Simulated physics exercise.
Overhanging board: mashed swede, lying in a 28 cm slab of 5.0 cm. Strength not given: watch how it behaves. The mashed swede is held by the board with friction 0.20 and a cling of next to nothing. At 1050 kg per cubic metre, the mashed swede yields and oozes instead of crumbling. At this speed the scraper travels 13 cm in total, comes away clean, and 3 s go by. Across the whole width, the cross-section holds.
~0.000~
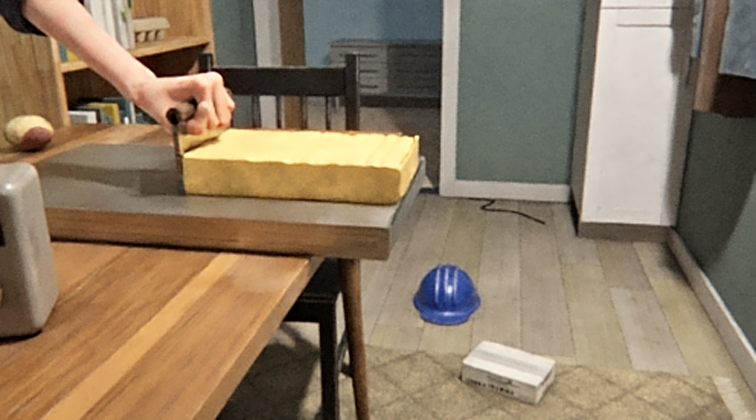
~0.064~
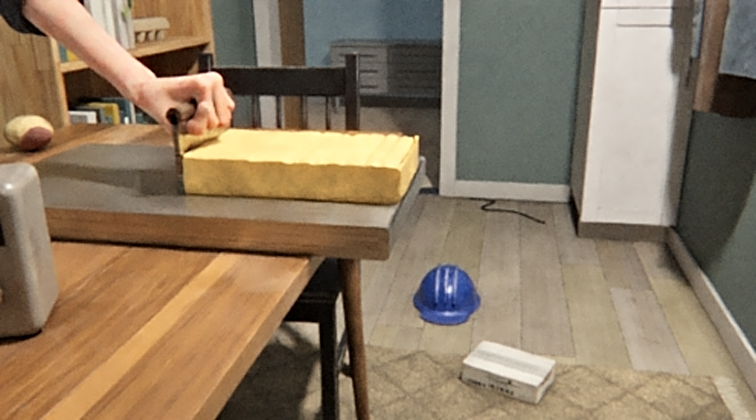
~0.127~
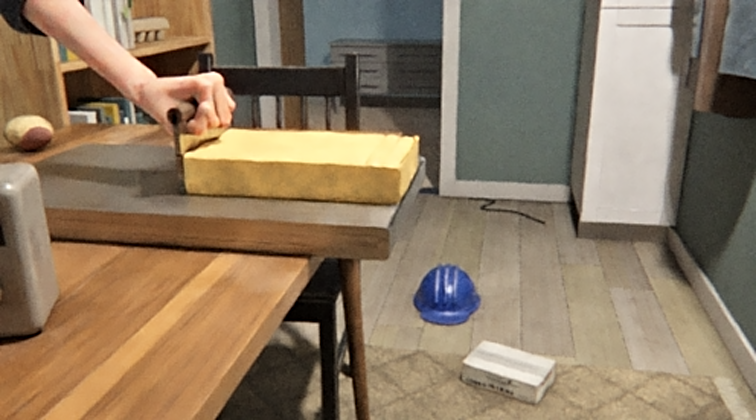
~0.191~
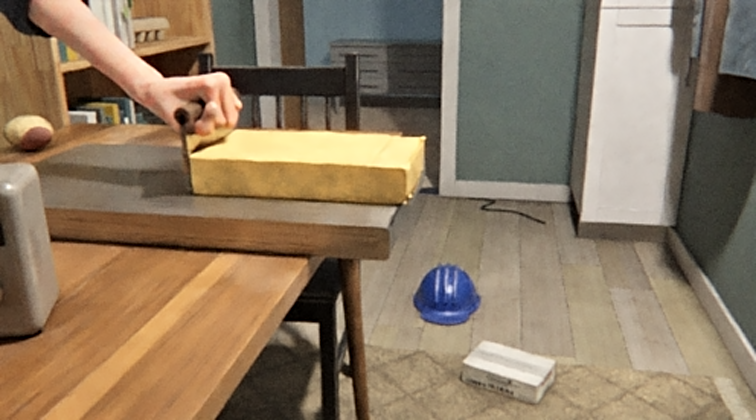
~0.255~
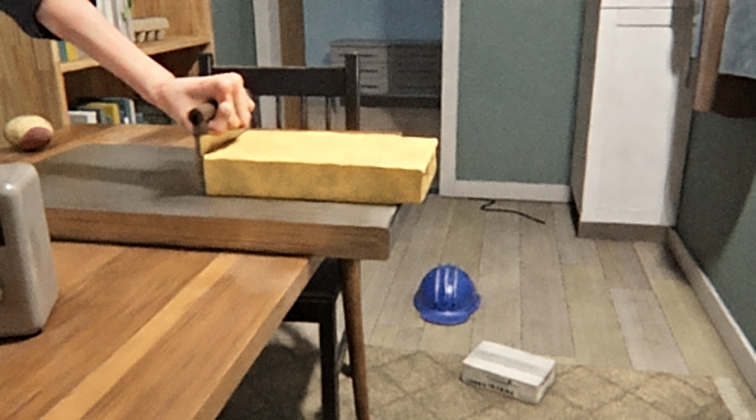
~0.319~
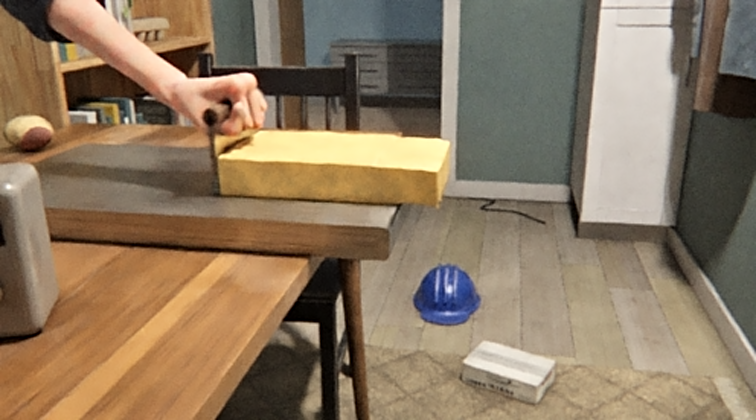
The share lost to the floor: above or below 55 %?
Lower than 55 %.
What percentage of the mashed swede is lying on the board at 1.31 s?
I'd estimate close to 45 in a hundred.
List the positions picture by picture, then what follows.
The first frame shows foot of the scraper at (185, 194), not yet moved; foremost bit of the mashed swede at (400, 177).
The second frame shows foot of the scraper at (185, 194), not yet moved; foremost bit of the mashed swede at (400, 177).
The third frame shows foot of the scraper at (186, 194), not yet moved; foremost bit of the mashed swede at (400, 177).
The fourth frame shows foot of the scraper at (193, 194), moved 1.0 cm; foremost bit of the mashed swede at (407, 177), 3 % of it past the edge, in one piece.
The fifth frame shows foot of the scraper at (206, 195), moved 2.8 cm; foremost bit of the mashed swede at (423, 179), 10 % of it past the edge, in one piece.
The sixth frame shows foot of the scraper at (220, 195), moved 4.8 cm; foremost bit of the mashed swede at (439, 179), 17 % of it past the edge, in one piece.
After 0.61 s, 51 % lies on the board and 0 % has fallen.
After 0.96 s, 44 % lies on the board and 43 % has fallen.
After 1.31 s, 44 % lies on the board and 43 % has fallen.
After 1.65 s, 44 % lies on the board and 43 % has fallen.
After 3.65 s, 44 % lies on the board and 43 % has fallen.
